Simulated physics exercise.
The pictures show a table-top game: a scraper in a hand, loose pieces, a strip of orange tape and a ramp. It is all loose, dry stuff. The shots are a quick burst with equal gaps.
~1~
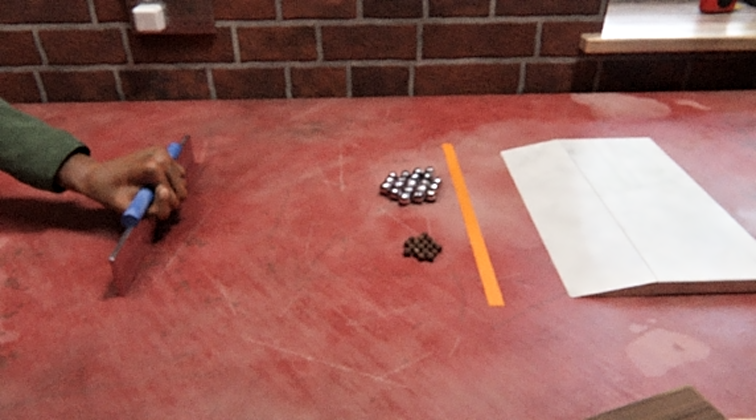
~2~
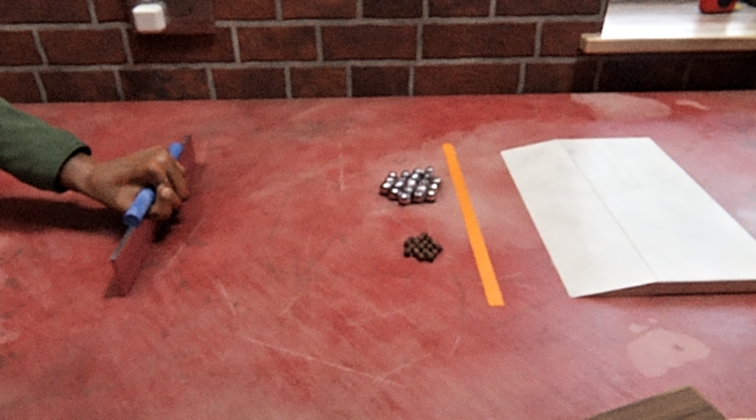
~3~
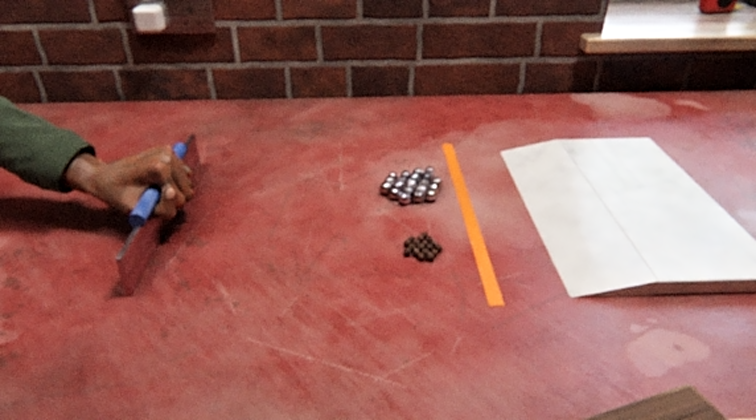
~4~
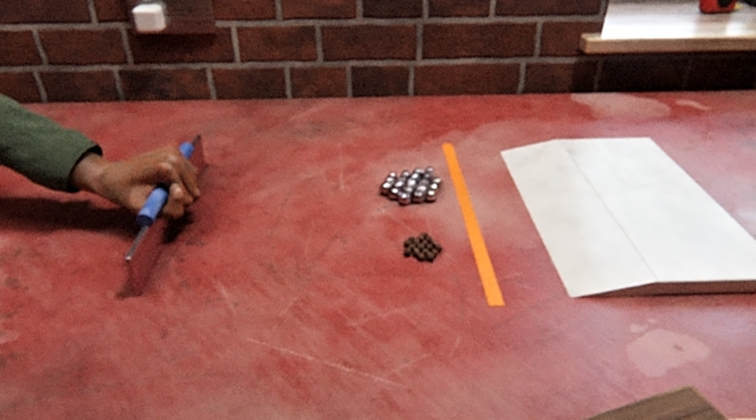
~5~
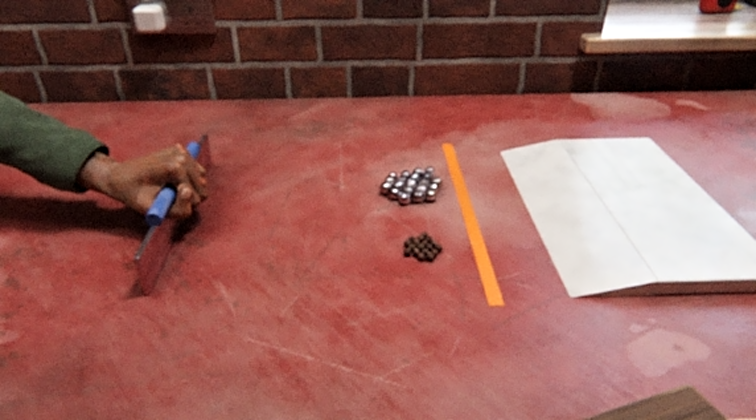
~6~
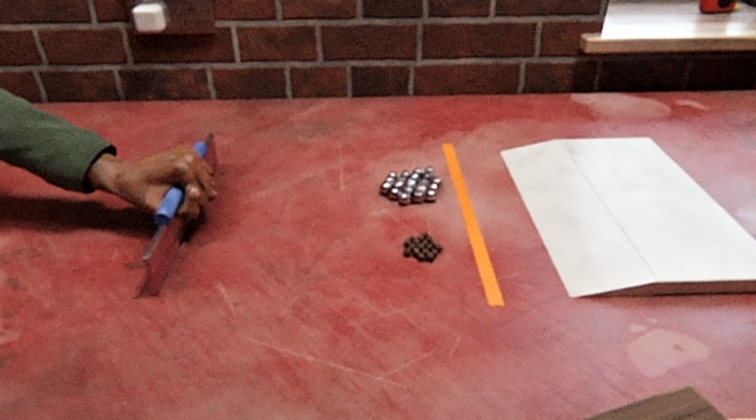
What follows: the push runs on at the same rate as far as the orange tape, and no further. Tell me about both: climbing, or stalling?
Front portion: It falls short of the top. Back portion: It falls short of the top.
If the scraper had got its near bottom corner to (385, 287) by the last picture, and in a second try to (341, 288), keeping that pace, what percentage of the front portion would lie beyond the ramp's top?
The first gives 100 %, the second 100 %.
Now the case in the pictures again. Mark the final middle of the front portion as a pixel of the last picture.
Around (502, 246).
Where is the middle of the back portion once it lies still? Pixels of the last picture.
At about (510, 182).
Then, 1.18 s later than the last frame, scraper still moving, near (334, 182); front portion every one short of the ramp; back portion every one short of the ramp.
Then, 2.39 s later than the last frame, scraper stopped at the orange tape; front portion every one short of the ramp; back portion every one short of the ramp.
When it is over, scraper stopped at the orange tape; front portion not one past the top, every one short of the ramp; back portion not one past the top, every one short of the ramp.
